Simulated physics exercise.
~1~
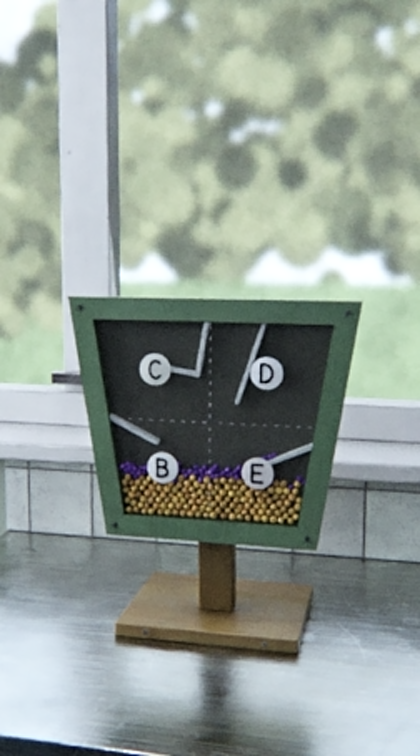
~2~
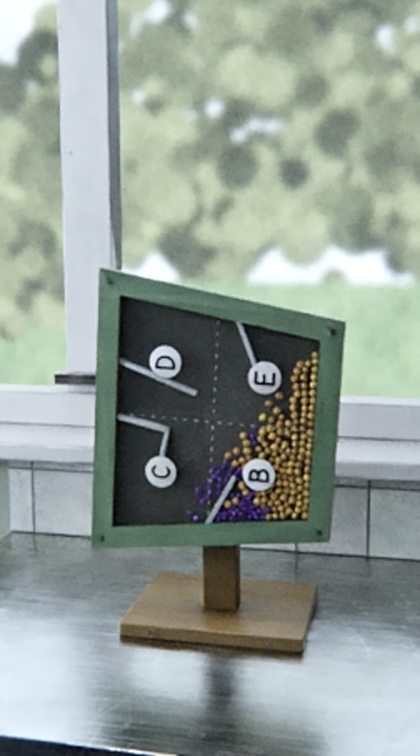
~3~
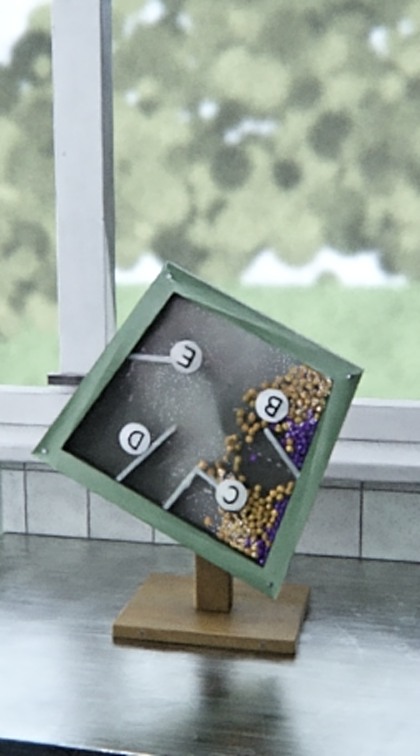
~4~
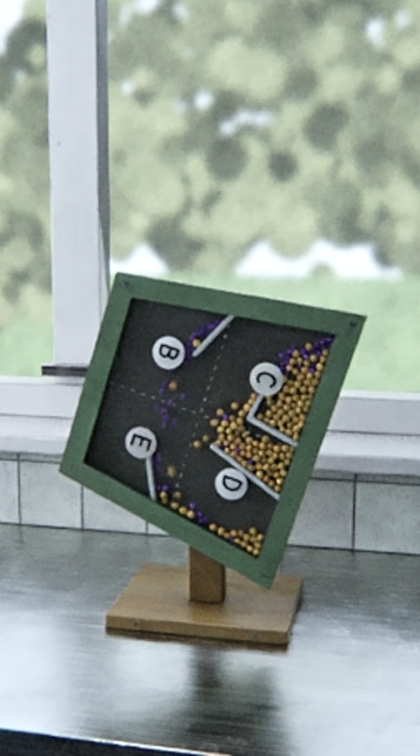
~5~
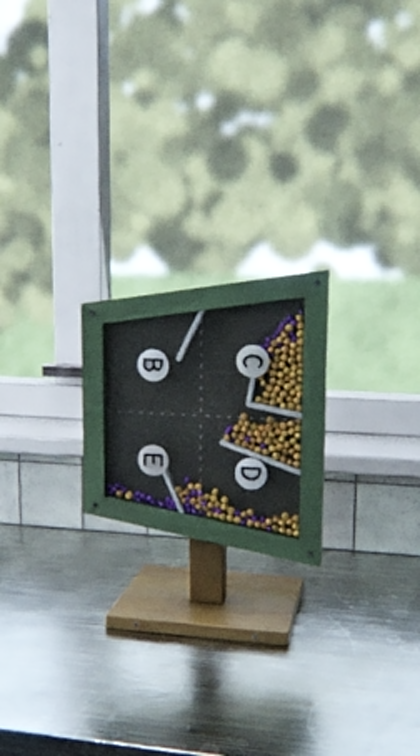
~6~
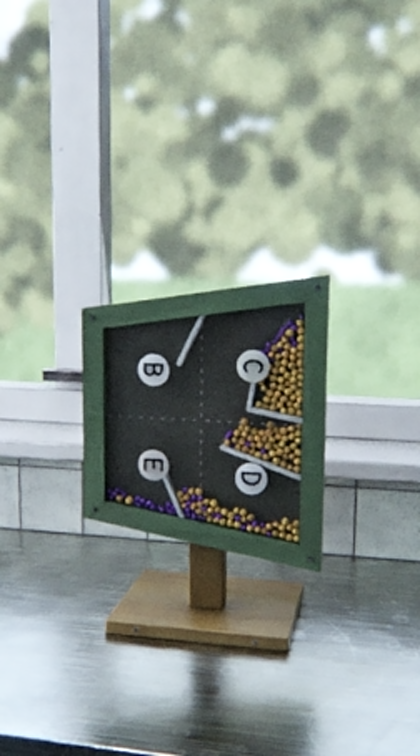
On a dark, glossy counter before a bright window with blurred greenery outside, a green-framed flat case stands on a wooden post, seen from the front by a slightly swaying camera. Behind its pane, small tan balls lie along the bottom beneath a thin scatter of purple ones, among pale bars and round labels lettered B, C, D and E. The case turns anticlockwise, and the balls slide into the quarter marked B. It keeps turning the same way, spilling them past C towards D and E. It stops on its side, with balls heaped at C and D, fewer near E and none at B, all resting still.
